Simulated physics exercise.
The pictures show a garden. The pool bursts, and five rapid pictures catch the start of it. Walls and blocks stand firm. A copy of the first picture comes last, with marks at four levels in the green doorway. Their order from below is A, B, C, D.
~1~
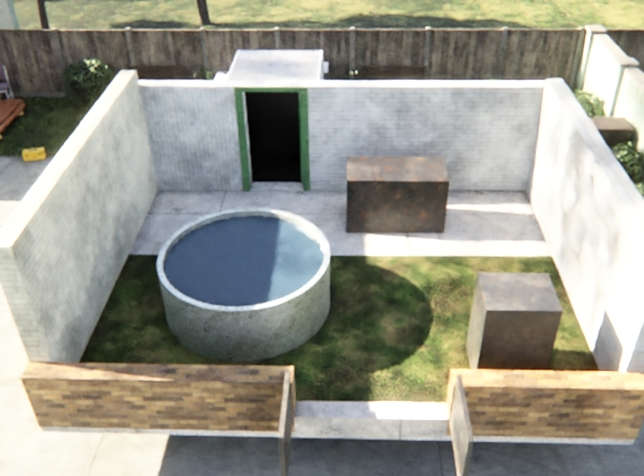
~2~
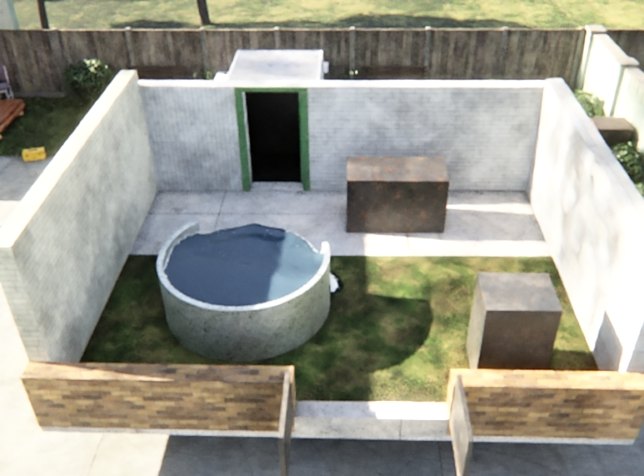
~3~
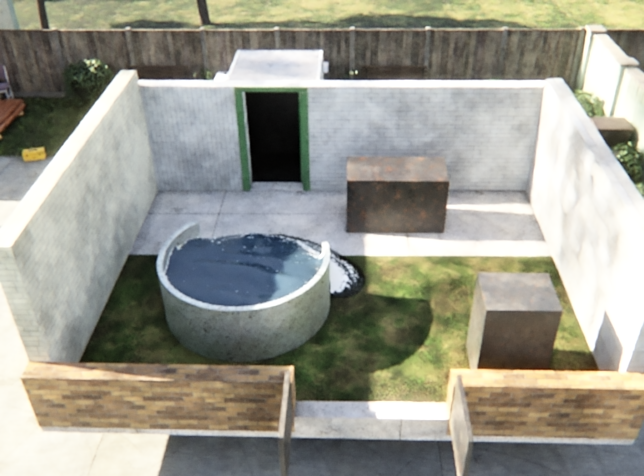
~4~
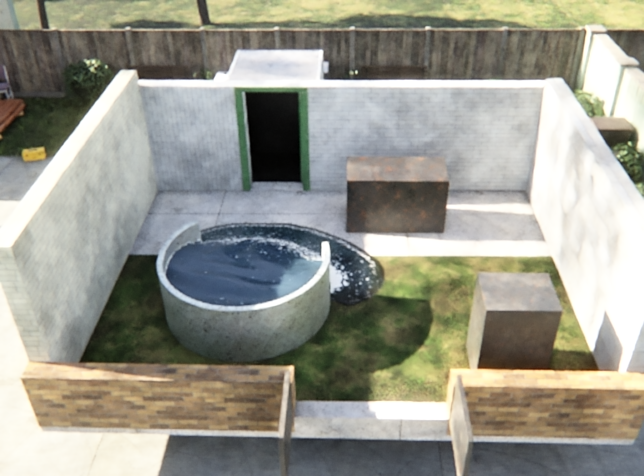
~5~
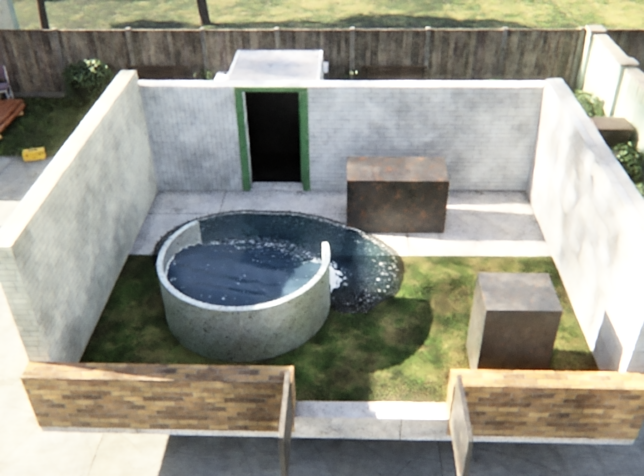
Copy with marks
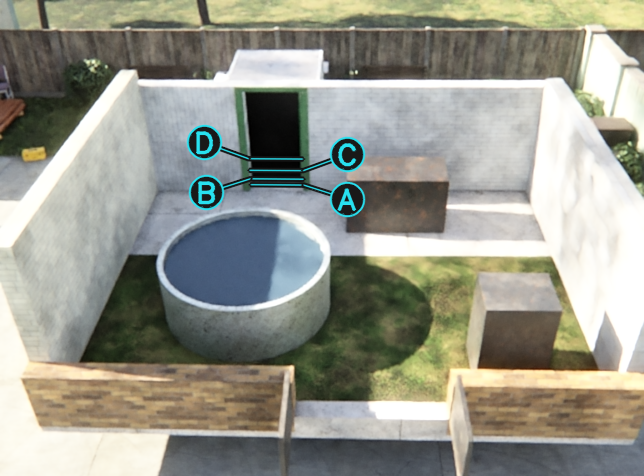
Water pouring out through the broken back rim of a round pool, spreading across the grass and paving of a walled garden.
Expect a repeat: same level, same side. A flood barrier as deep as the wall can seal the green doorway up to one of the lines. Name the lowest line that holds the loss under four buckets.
Choose C.
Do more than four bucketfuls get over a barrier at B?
Yes, it does.
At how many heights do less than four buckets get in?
Two.
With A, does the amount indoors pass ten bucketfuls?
Yes.
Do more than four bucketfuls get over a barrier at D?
No, not at all.
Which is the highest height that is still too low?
B it is.
On the marked copy, A at (277, 184); B at (276, 178); C at (276, 170); D at (275, 158); from the bottom up A, B, C, D.
If A is chosen, dozens of bucketfuls pour in.
If B is chosen, about 11 bucketfuls get in.
If C is chosen, a bucket or two gets in.
If D is chosen, nothing gets over.
